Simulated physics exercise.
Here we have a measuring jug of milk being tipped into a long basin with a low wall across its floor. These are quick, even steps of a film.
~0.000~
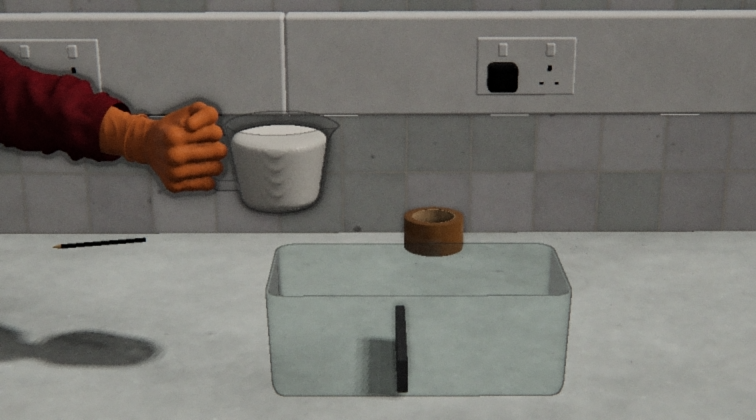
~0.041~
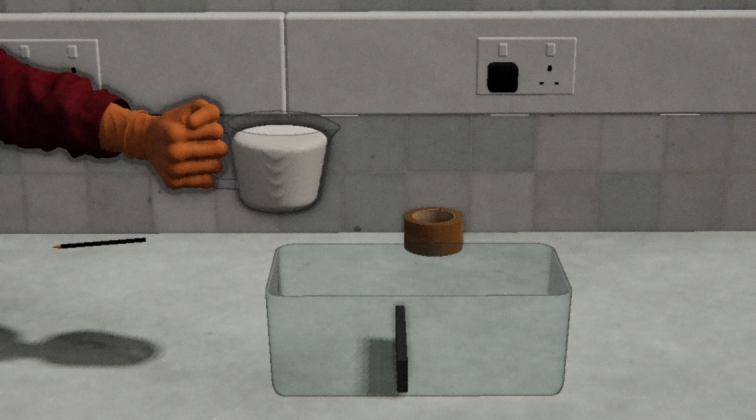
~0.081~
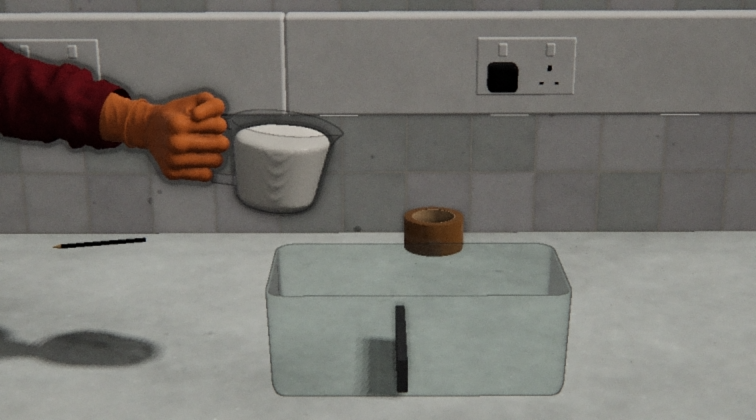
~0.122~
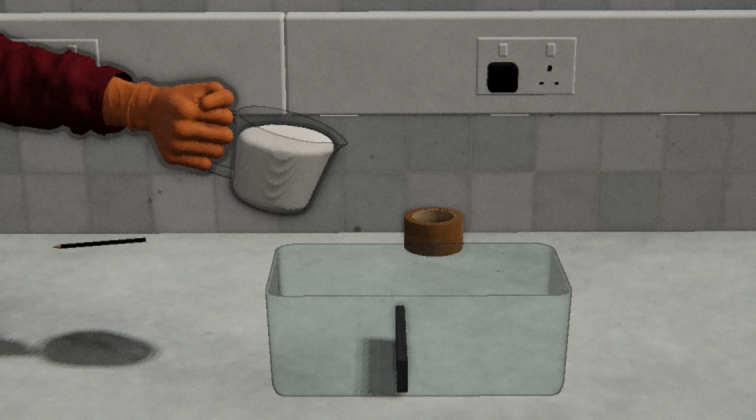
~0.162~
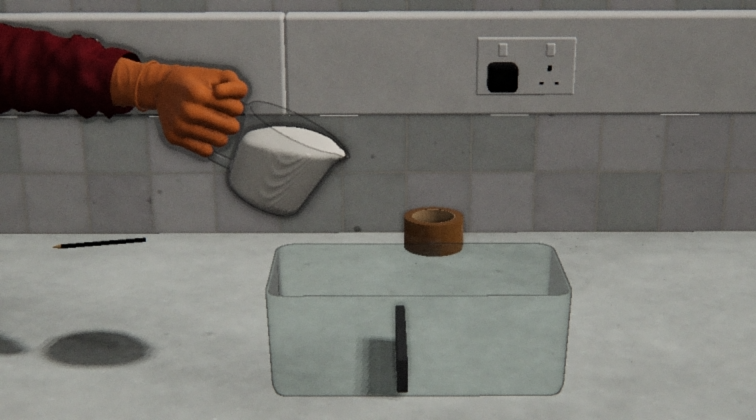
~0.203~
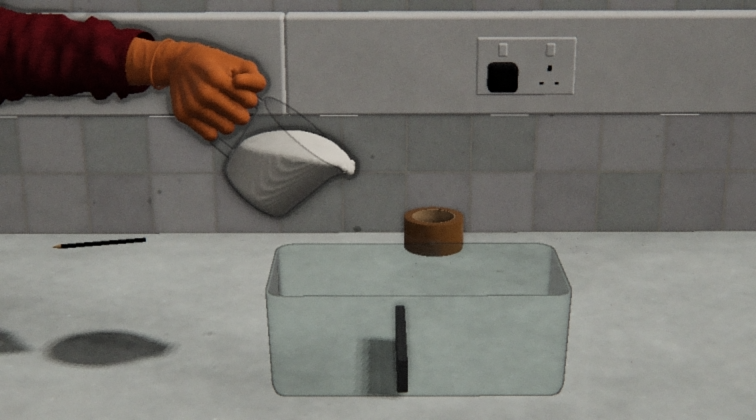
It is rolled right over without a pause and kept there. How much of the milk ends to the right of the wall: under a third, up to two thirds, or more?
It comes to less than a third.
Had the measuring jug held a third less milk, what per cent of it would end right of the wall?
It comes to 10 per cent or so.
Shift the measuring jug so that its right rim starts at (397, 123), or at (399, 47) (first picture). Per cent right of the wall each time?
In turn 80 and 85 in a hundred.
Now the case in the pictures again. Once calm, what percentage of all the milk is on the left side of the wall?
Near 75 %.
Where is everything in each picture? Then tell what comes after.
It leans 0°; its right rim is at (339, 124); the milk meets the walls at (232, 136) and (327, 135); the long basin's rim runs from (272, 271) to (562, 270); the wall's top is at (401, 333), in the first picture.
It leans 2°; its right rim is at (341, 126); the milk meets the walls at (233, 135) and (328, 136), in the second picture.
It leans 7°; its right rim is at (344, 132); the milk meets the walls at (235, 133) and (330, 138), in the third picture.
It leans 16°; its right rim is at (348, 142); the milk meets the walls at (239, 133) and (334, 142), in the fourth picture.
It leans 27°; its right rim is at (351, 156); the milk meets the walls at (241, 138) and (343, 147), in the fifth picture.
It leans 41°; its right rim is at (350, 172); the milk meets the walls at (234, 151) and (342, 159); 3 per cent is over the edge, in the sixth picture.
After 0.44 s the tilt is 114° and 21 per cent is still to pour, 39 is left of the wall and 11 right of it.
After 0.62 s the tilt is 119° and 0 per cent is still to pour, 80 is left of the wall and 14 right of it.
After 0.81 s the tilt is 119° and 0 per cent is still to pour, 76 is left of the wall and 20 right of it.
After 1.01 s the tilt is 119° and 0 per cent is still to pour, 76 is left of the wall and 21 right of it.
In the end 76 per cent lies left of the wall, 21 right of it and 3 outside.
